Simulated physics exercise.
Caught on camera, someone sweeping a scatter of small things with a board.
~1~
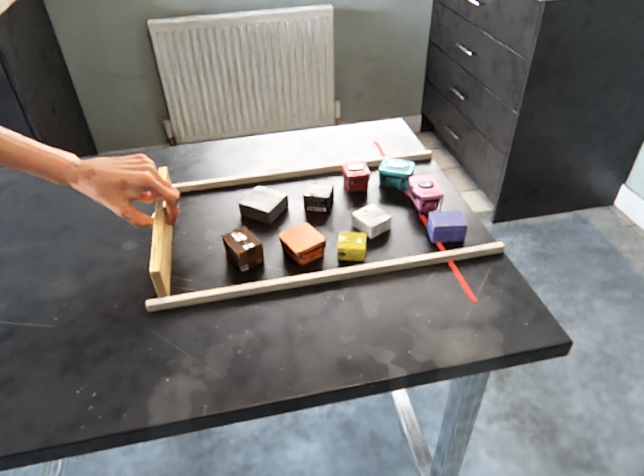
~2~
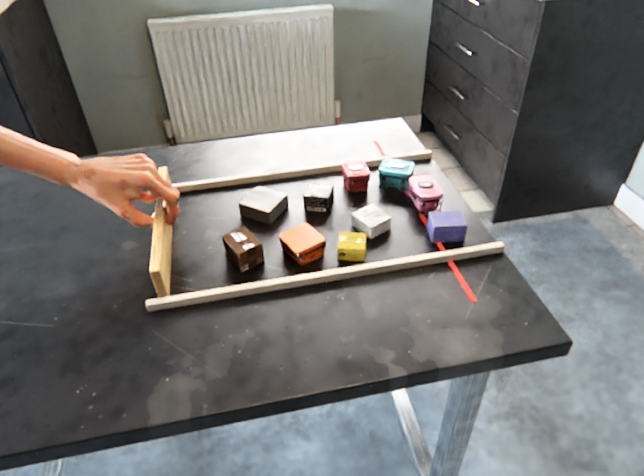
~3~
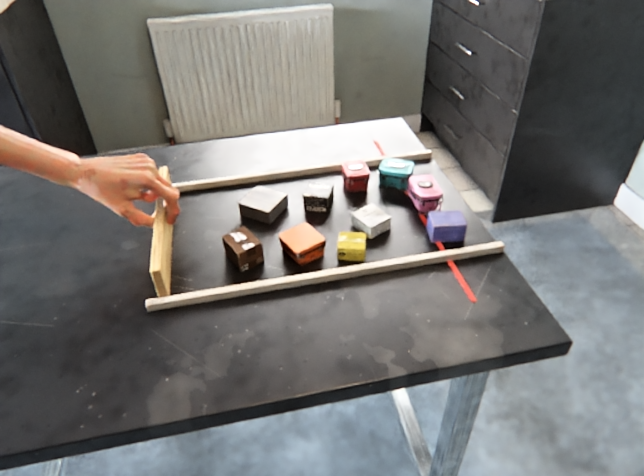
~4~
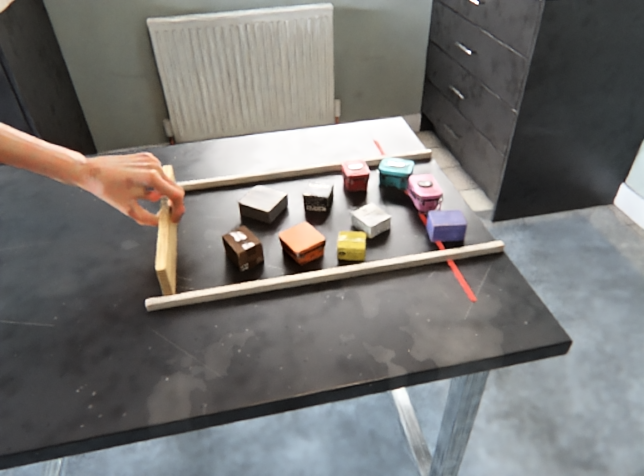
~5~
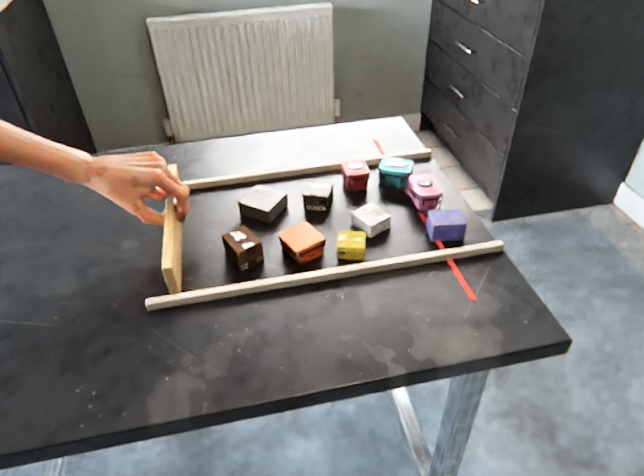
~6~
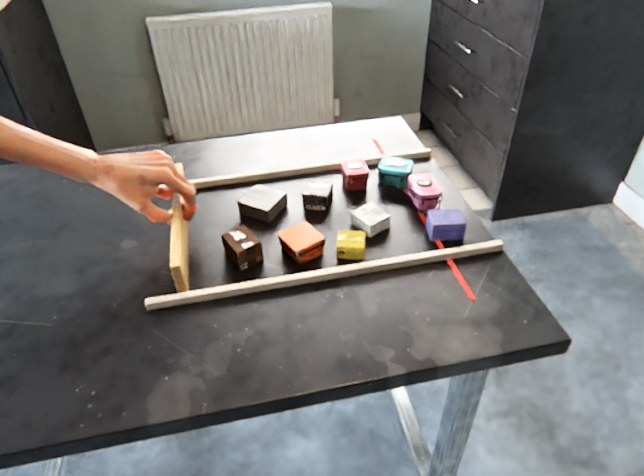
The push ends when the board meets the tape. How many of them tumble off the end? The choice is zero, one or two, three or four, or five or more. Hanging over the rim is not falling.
Outcome: The number that fall off is three or four.
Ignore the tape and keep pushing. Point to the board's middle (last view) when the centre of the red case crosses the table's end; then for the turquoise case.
For the red case at (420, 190), for the turquoise case at (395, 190).
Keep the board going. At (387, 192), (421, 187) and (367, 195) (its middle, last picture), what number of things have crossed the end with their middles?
It would be 1, 6 and 0.
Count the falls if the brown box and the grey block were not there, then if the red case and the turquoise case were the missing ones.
1 in the first case, 2 in the second.
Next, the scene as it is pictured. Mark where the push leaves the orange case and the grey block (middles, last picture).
First (473, 222), then (417, 174).
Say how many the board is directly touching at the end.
It touches 3.
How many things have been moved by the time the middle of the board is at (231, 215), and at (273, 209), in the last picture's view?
First 1, then 5.
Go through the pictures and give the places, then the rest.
Blue block (447, 226); pink case (425, 195); turquoise case (396, 174); board (164, 227); tape (415, 204), in the first frame.
Pink case (425, 194); grey block (264, 205), in the second frame.
Turquoise case (396, 174); brown box (243, 248), in the third frame.
Blue block (446, 226); orange case (302, 244), in the fourth frame.
Pink case (424, 193); black box (318, 195), in the fifth frame.
Blue block (445, 225); pink case (424, 193); turquoise case (395, 173); board (181, 222); tape (414, 203), in the sixth frame.
Soon after, none off yet; blue block at rest near (445, 225); pink case at rest near (424, 193); turquoise case at rest near (395, 173).
After that, none off yet; blue block displaced a little near (458, 222); pink case at rest near (424, 193); turquoise case displaced a little near (408, 171).
In the end, the number that fall off is three or four; gone, yellow box, turquoise case, pink case and blue block.
